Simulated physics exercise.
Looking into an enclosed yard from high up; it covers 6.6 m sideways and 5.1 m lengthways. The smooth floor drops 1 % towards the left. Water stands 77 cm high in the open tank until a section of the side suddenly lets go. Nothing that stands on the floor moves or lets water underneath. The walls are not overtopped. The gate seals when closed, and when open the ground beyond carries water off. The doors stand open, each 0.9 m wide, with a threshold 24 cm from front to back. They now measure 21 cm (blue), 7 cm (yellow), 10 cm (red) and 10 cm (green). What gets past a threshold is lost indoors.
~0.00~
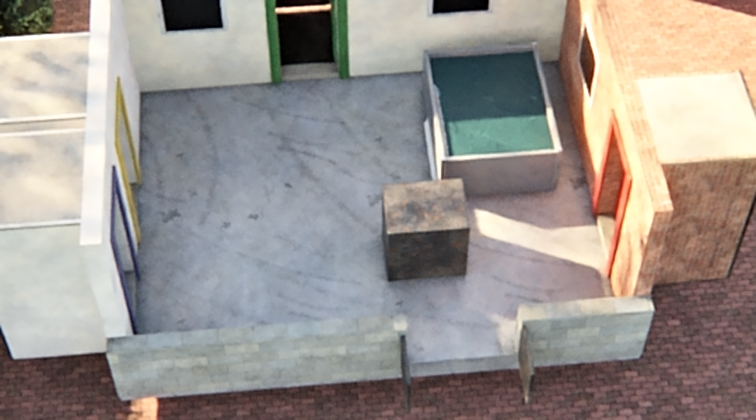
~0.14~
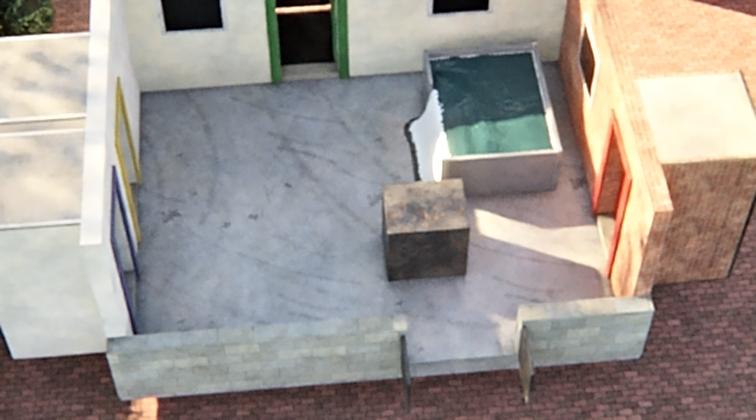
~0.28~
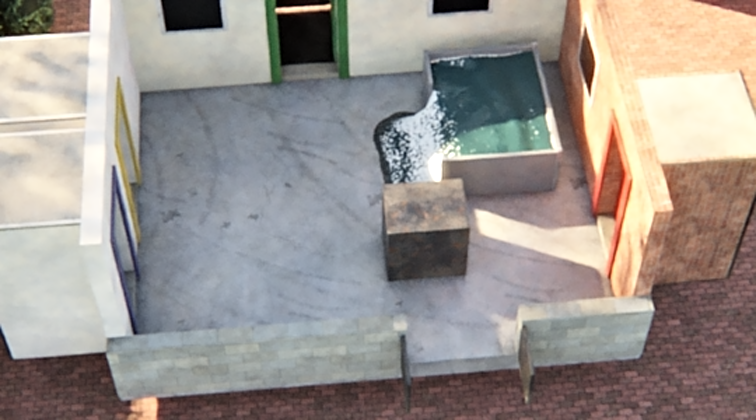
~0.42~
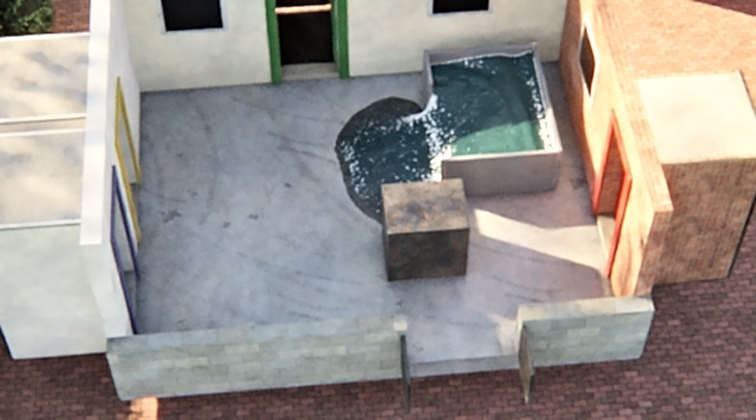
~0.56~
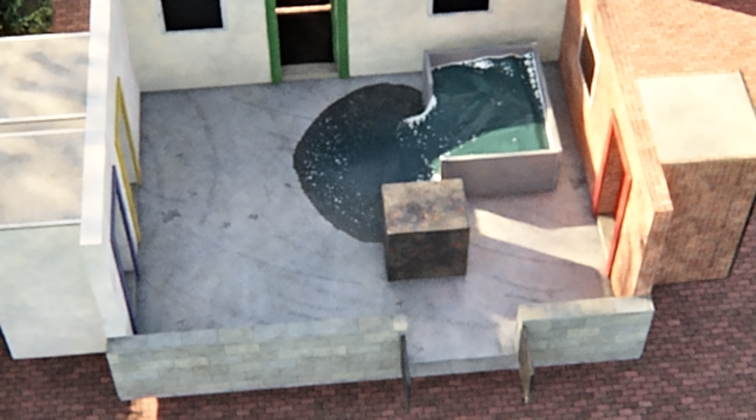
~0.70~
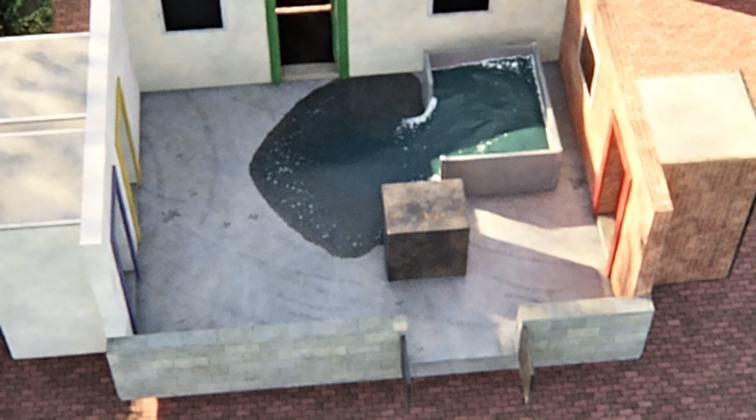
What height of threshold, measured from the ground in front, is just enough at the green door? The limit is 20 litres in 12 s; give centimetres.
At least 6 cm or so.
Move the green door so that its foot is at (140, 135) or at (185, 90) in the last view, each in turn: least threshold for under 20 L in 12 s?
Roughly 24 and 19 cm.
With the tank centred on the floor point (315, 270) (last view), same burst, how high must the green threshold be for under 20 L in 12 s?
Some 7.5 cm.
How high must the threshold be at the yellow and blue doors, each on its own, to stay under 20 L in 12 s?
Roughly 24 cm at yellow and 20 cm at blue.
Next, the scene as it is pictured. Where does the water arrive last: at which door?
The red one.
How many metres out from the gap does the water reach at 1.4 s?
Some 4.6 m out.
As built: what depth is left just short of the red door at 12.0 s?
Some 4.0 cm.
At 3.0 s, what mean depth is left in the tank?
About 21 cm.
After 1.4 s water covers 50 % of the floor, deepest (36 cm) near (433, 179); 10 cm at the green door, 0 litres in over its 10 cm threshold.
After 3.0 s water covers 65 % of the floor, deepest (32 cm) near (136, 371); 5 cm at the green door, 0 litres in over its 10 cm threshold.
After 12.0 s water covers 100 % of the floor, deepest (11 cm) near (140, 137); 6 cm at the green door, 0 litres in over its 10 cm threshold.
At the green door as built, the water arrived by 0.9 s and peaked near 10 cm at 1.2 s.
Run again over the same 12 s with other heights there, 35 litres in over 5 cm, 9 litres over 7 cm. The limit of 20 litres is kept from about 6 cm up.
